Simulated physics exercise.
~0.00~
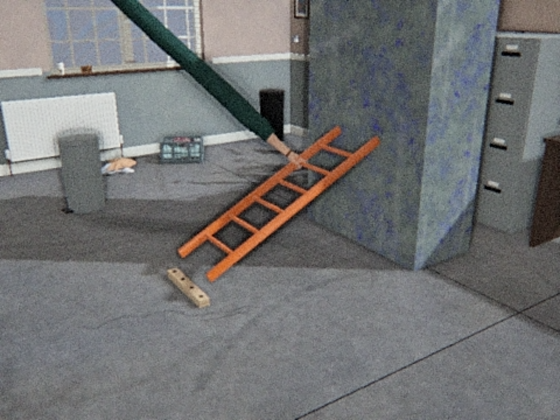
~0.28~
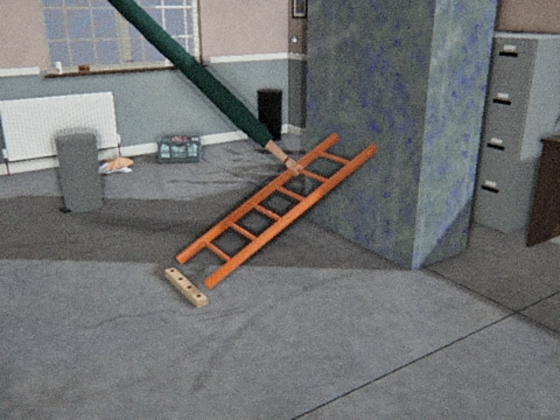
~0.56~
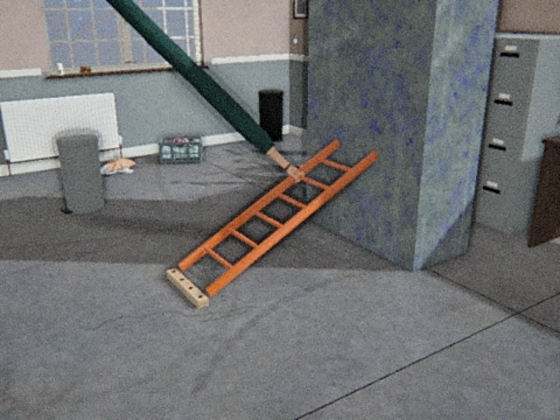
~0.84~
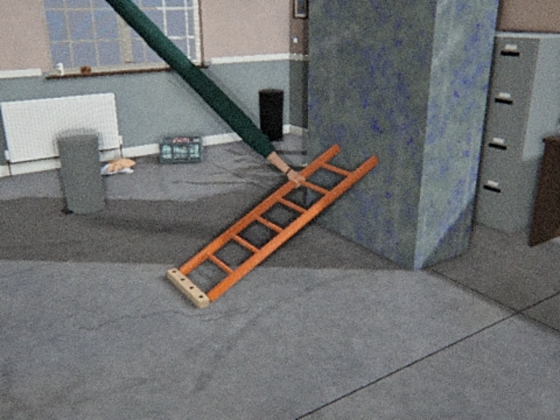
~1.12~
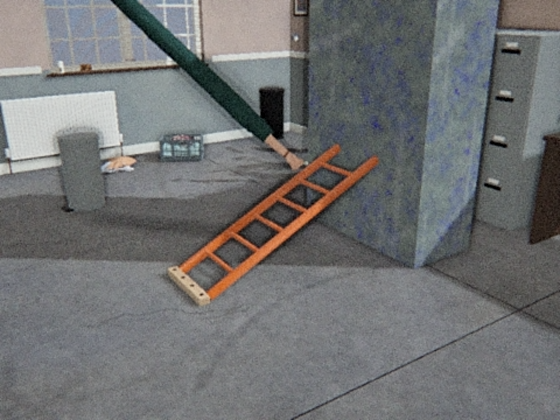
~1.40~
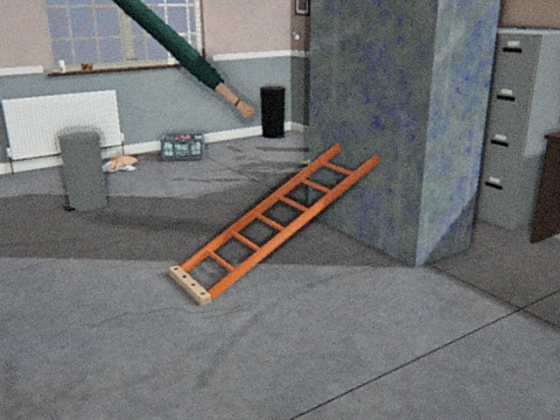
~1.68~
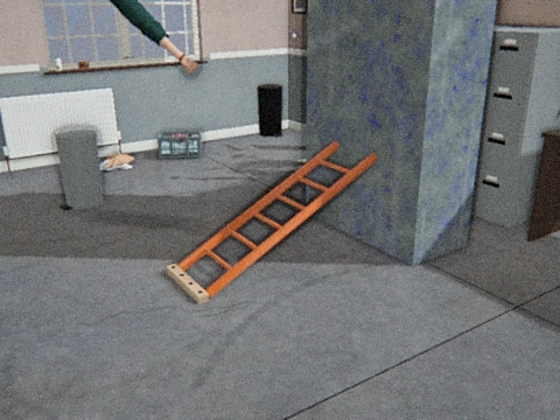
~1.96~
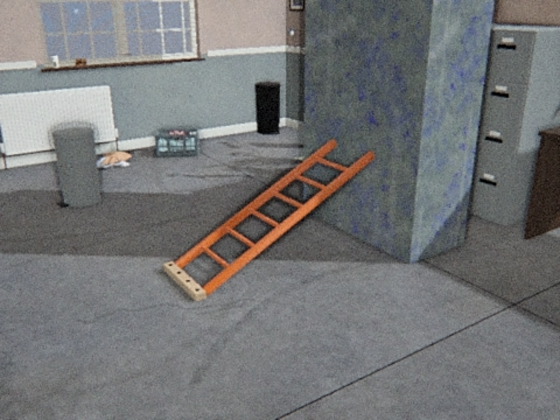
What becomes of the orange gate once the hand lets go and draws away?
The orange gate stays up, leaning at a slant against the cupboard with its foot at the batten.
